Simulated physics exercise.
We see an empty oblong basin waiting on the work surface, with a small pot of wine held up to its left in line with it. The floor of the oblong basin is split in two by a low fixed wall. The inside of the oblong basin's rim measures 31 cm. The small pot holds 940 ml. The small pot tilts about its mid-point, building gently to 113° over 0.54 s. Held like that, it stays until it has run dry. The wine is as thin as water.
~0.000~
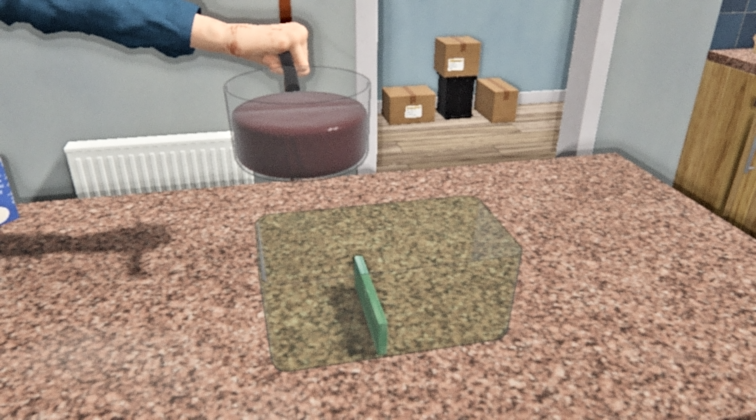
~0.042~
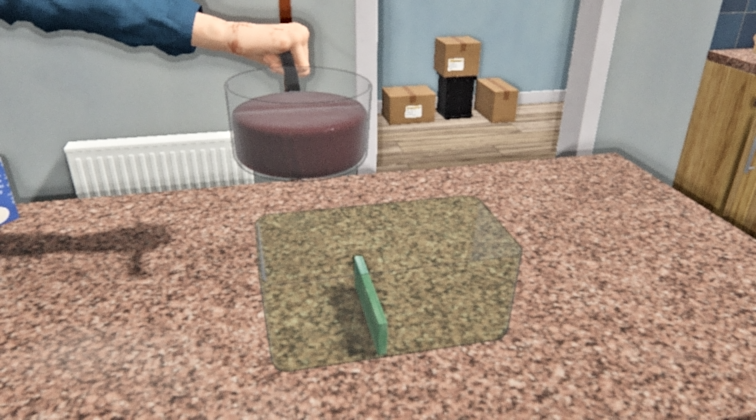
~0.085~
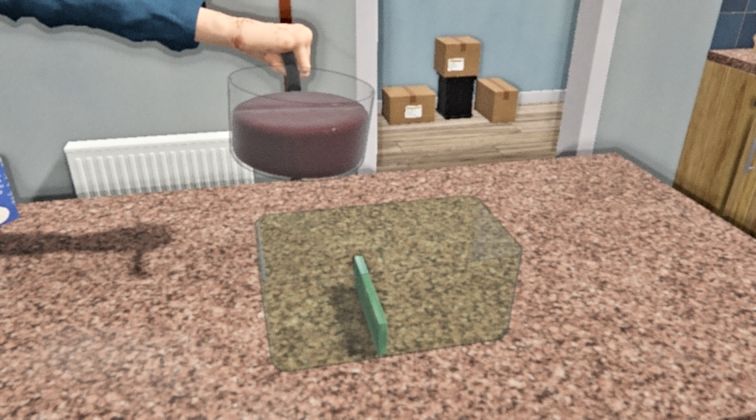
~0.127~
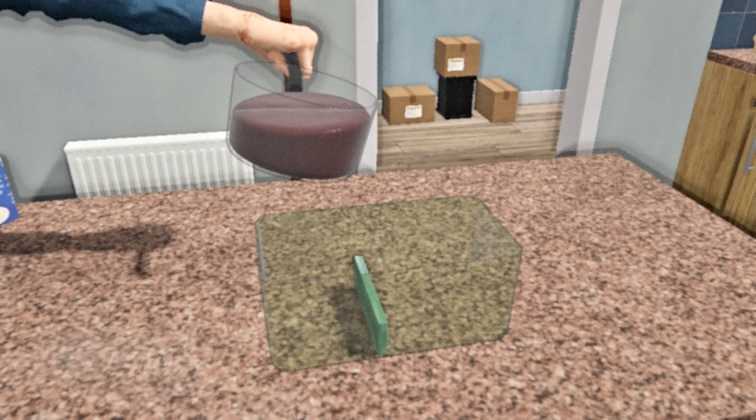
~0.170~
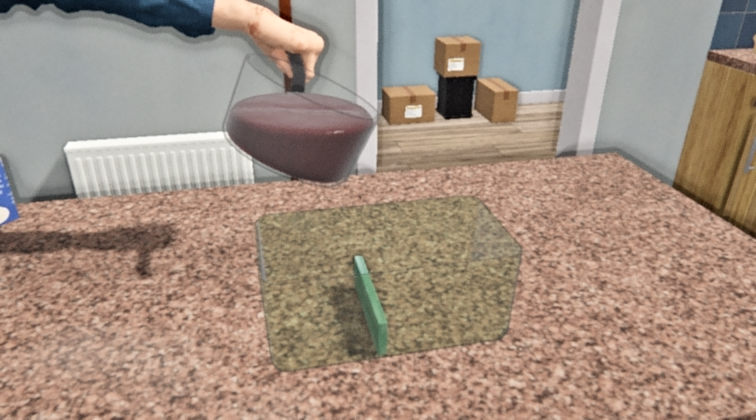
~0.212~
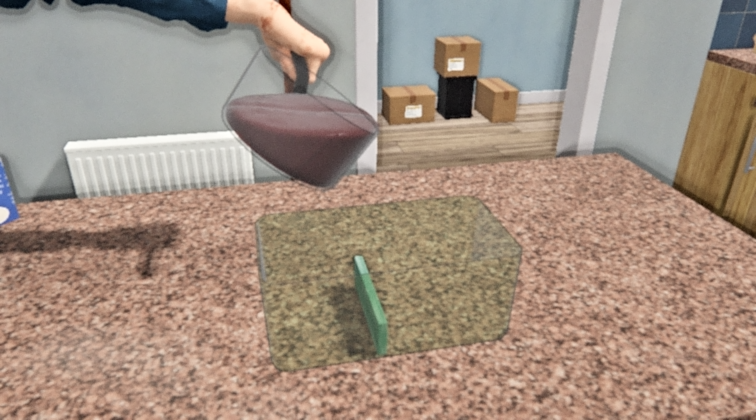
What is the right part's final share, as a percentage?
About 80 per cent.
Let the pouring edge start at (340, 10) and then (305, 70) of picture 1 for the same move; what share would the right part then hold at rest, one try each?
Around 65 per cent first, around 30 per cent next.
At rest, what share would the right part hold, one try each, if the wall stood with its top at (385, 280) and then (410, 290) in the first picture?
Try 1: 60 %; try 2: 30 %.
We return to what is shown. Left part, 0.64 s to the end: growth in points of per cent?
That works out to roughly 7 per cent of the whole.
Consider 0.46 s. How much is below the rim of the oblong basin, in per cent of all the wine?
About 26%.
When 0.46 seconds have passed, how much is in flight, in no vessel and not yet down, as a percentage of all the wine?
Roughly 50 %.
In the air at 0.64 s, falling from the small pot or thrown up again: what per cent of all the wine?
Close to 7 per cent.
Then, 0.46 s in, the tilt is 107° and 24 per cent is still to pour, 0 is left of the wall and 26 right of it.
Then, 0.64 s in, the tilt is 113° and 4 per cent is still to pour, 11 is left of the wall and 78 right of it.
Then, 0.83 s in, the tilt is 113° and 0 per cent is still to pour, 15 is left of the wall and 79 right of it.
Then, 1.04 s in, the tilt is 113° and 0 per cent is still to pour, 18 is left of the wall and 80 right of it.
Finally, 18 per cent lies left of the wall, 80 right of it and 2 outside.
